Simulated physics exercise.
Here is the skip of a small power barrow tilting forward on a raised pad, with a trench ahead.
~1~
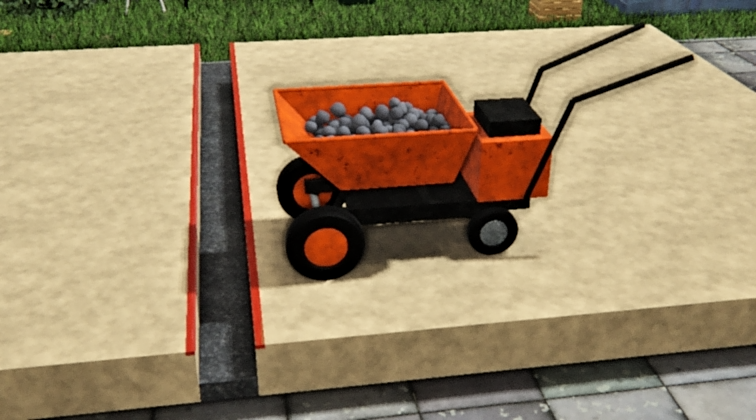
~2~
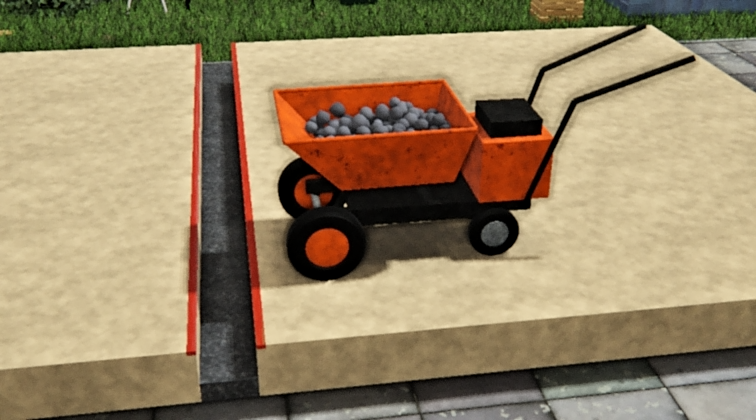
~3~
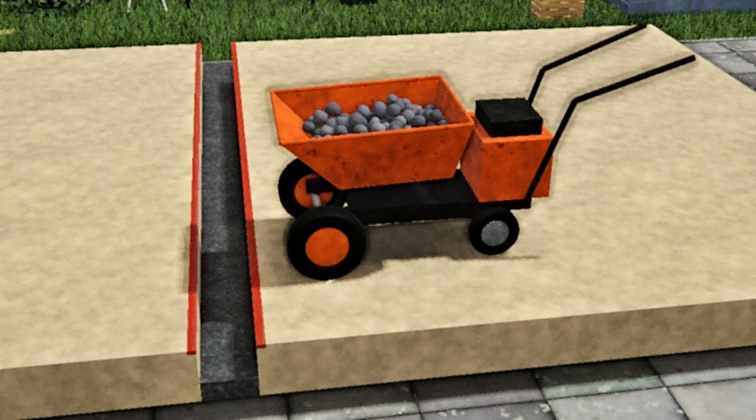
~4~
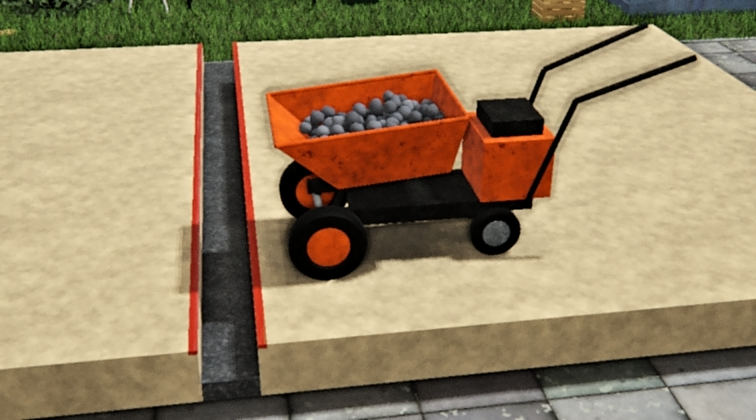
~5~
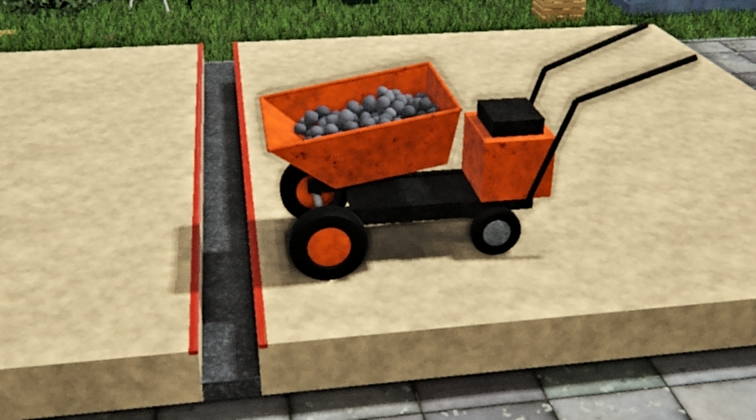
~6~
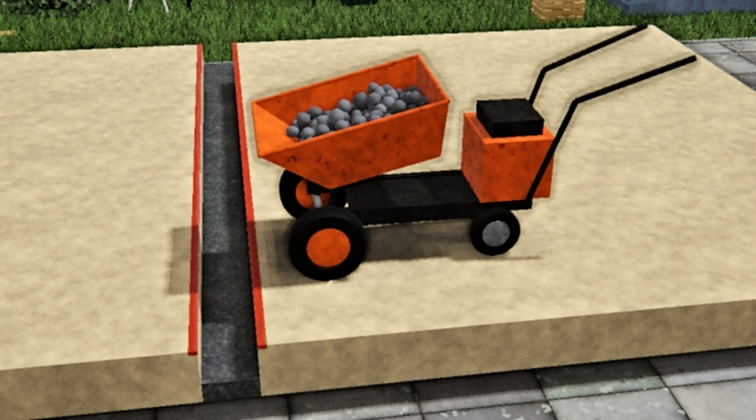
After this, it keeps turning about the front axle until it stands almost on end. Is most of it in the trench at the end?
The trench ends with only the smaller part of it.
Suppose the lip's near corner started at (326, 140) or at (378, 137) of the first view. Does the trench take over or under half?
One: Above a half. Two: Most of it.
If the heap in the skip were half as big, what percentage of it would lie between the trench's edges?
About 10 per cent.
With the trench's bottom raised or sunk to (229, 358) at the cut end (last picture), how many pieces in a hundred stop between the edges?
Near 10 %.
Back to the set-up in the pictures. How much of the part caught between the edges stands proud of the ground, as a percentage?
Near 5 %.
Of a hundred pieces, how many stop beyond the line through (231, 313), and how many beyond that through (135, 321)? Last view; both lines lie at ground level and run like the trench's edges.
In turn 90 and 30 in a hundred.
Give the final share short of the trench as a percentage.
Near 0 %.
Soon, skip tipped well over; all in the skip.
A while on, skip tipped steeply; most in the skip; a small part beyond it; a stray few falling.
Towards the end, skip tipped right over; a small part in the skip; a small part in or heaped over the trench; most beyond it.
Finally, skip tipped right over; a stray few in the skip; a small part in or heaped over the trench; most beyond it.
